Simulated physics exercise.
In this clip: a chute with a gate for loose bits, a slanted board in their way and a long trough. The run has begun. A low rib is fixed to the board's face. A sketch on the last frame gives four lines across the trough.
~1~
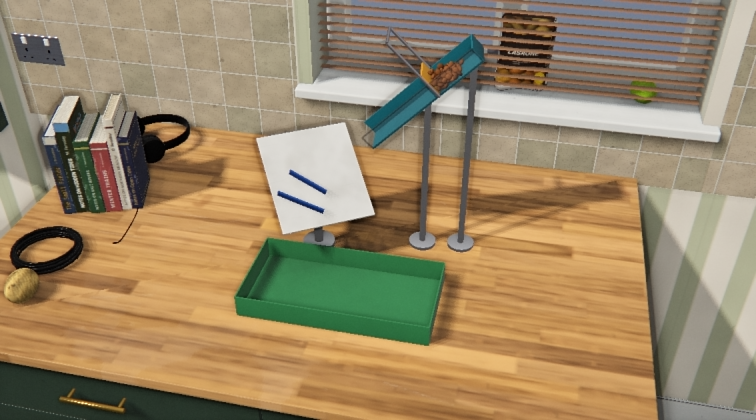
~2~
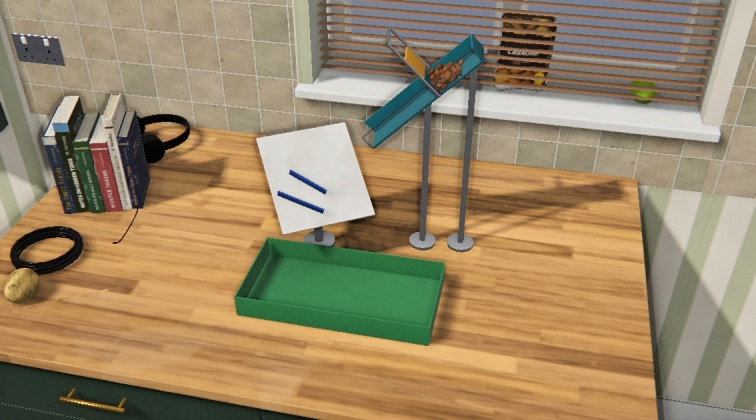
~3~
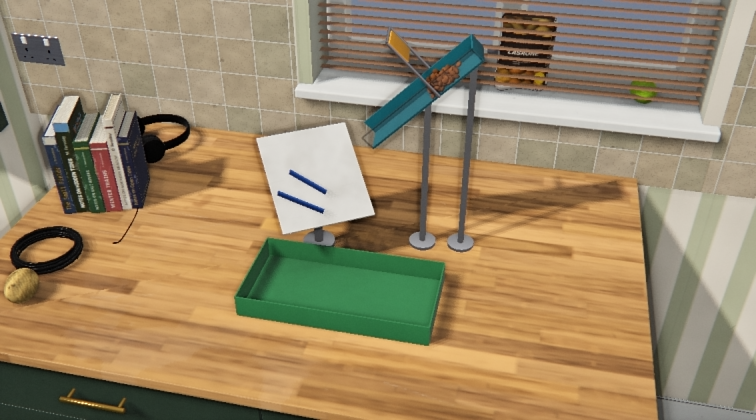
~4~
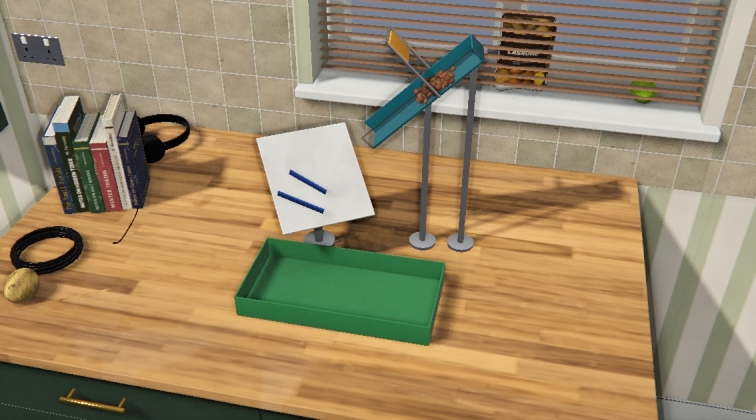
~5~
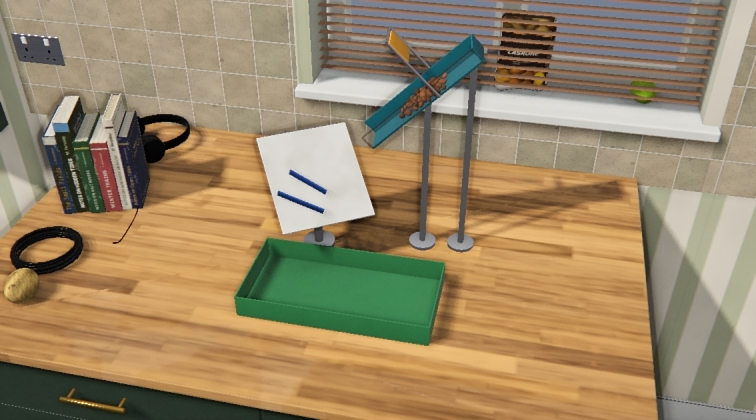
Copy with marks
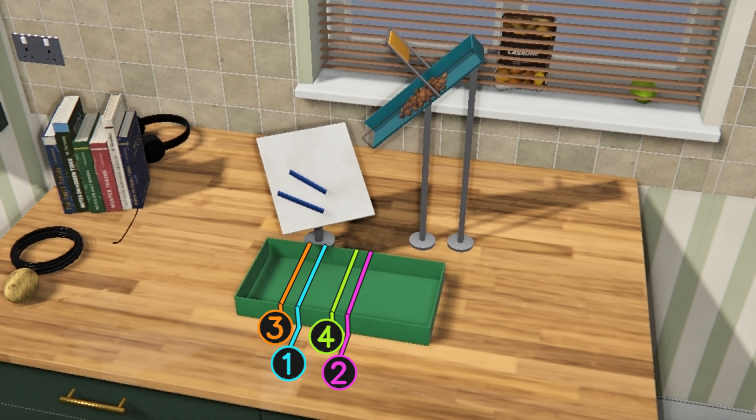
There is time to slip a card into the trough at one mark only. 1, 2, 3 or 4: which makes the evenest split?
4 is best.
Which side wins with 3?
The right side.
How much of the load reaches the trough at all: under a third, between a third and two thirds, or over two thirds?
About that: Over two thirds.
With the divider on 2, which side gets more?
The left side.
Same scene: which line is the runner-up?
That is line 2.
On the marked copy, line 1 crosses the front rim at (297, 307); line 2 crosses the front rim at (347, 315); line 3 crosses the front rim at (280, 304); line 4 crosses the front rim at (332, 312).
For line 1, of what is caught, only a few on the left of the divider, all but a few on the right.
For line 2, of what is caught, the bulk on the left of the divider, close to a quarter on the right.
For line 3, of what is caught, only a few on the left of the divider, all but a few on the right.
For line 4, of what is caught, close to half on the left of the divider, close to half on the right.
